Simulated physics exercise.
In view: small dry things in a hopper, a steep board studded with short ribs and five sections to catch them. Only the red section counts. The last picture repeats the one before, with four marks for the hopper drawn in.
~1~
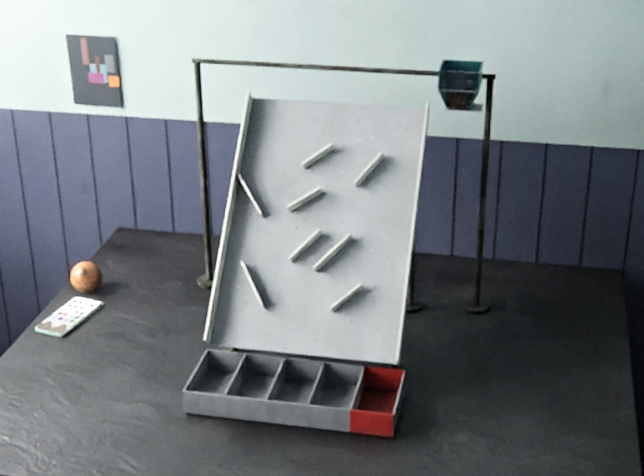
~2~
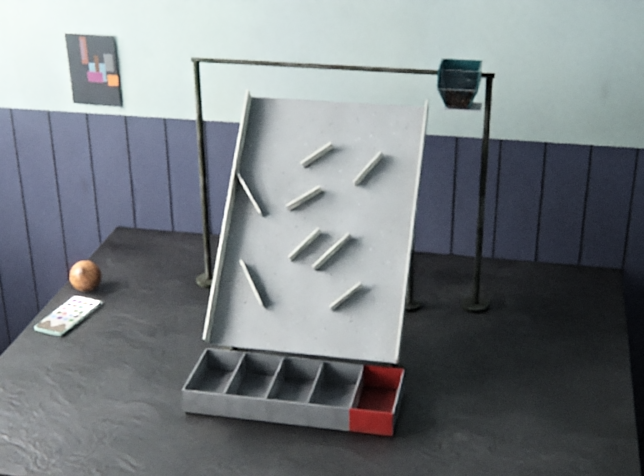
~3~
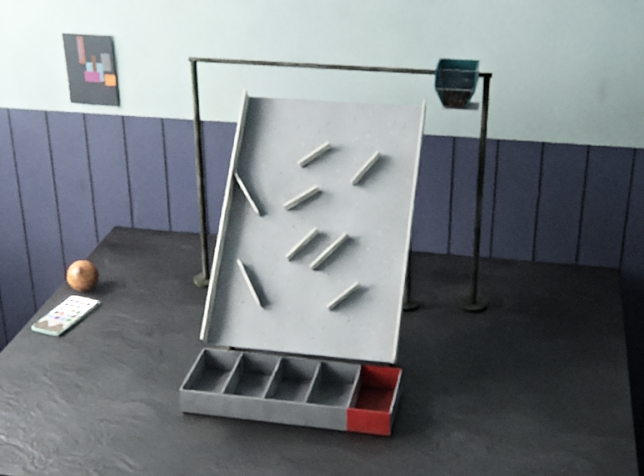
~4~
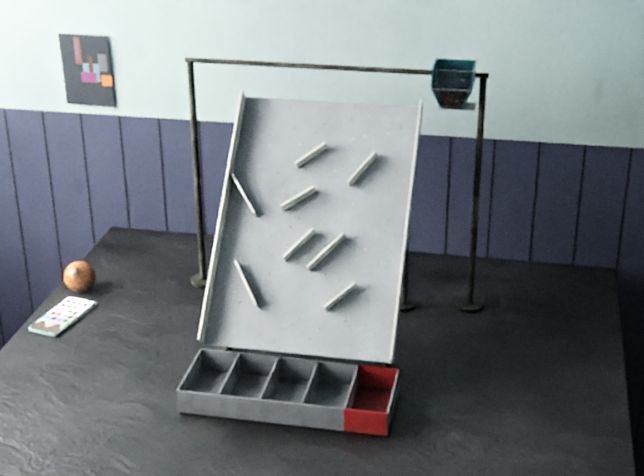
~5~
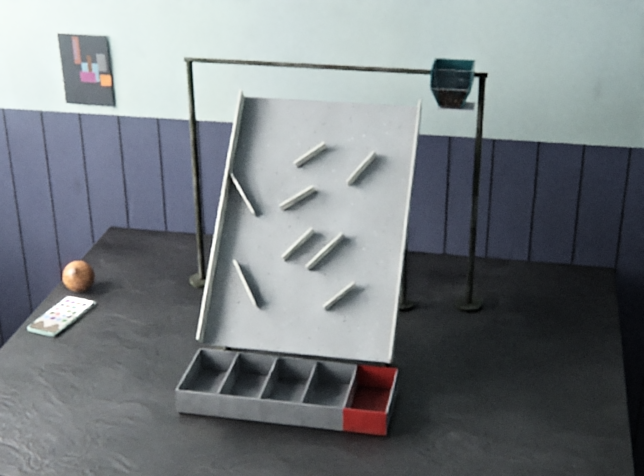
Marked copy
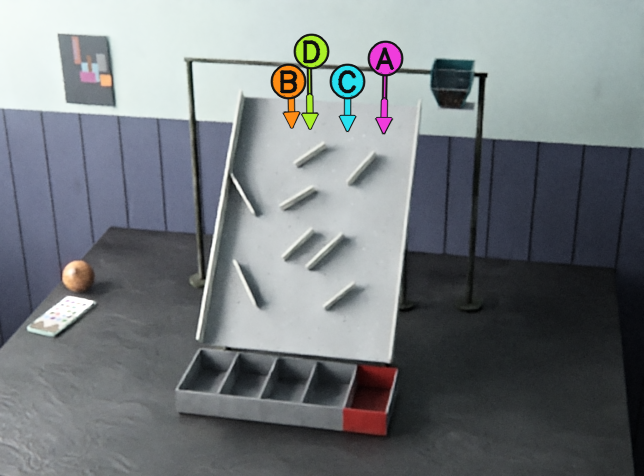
The view shifts very slightly, so the whole scene slides a touch to the left, then is nearly still. Nothing on the dark table visibly moves: the small hopper stays at the upper right, beside a steep grey board with short slanted ribs, above five sections, the rightmost red.
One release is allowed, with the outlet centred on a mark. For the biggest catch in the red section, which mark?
It is A.
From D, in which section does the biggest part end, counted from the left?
The third.
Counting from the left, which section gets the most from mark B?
The third.
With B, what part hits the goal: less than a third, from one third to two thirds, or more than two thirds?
Less than a third.
On the marked copy, mark A meets the board at (383, 127); mark B meets the board at (291, 122); mark C meets the board at (347, 125); mark D meets the board at (310, 123).
With A, about half in the red section, about a third in other sections, a small part outside the box.
With B, none in the red section, nearly all in other sections, a small part outside the box.
With C, none in the red section, nearly all in other sections, a small part outside the box.
With D, none in the red section, most in other sections, a small part outside the box.
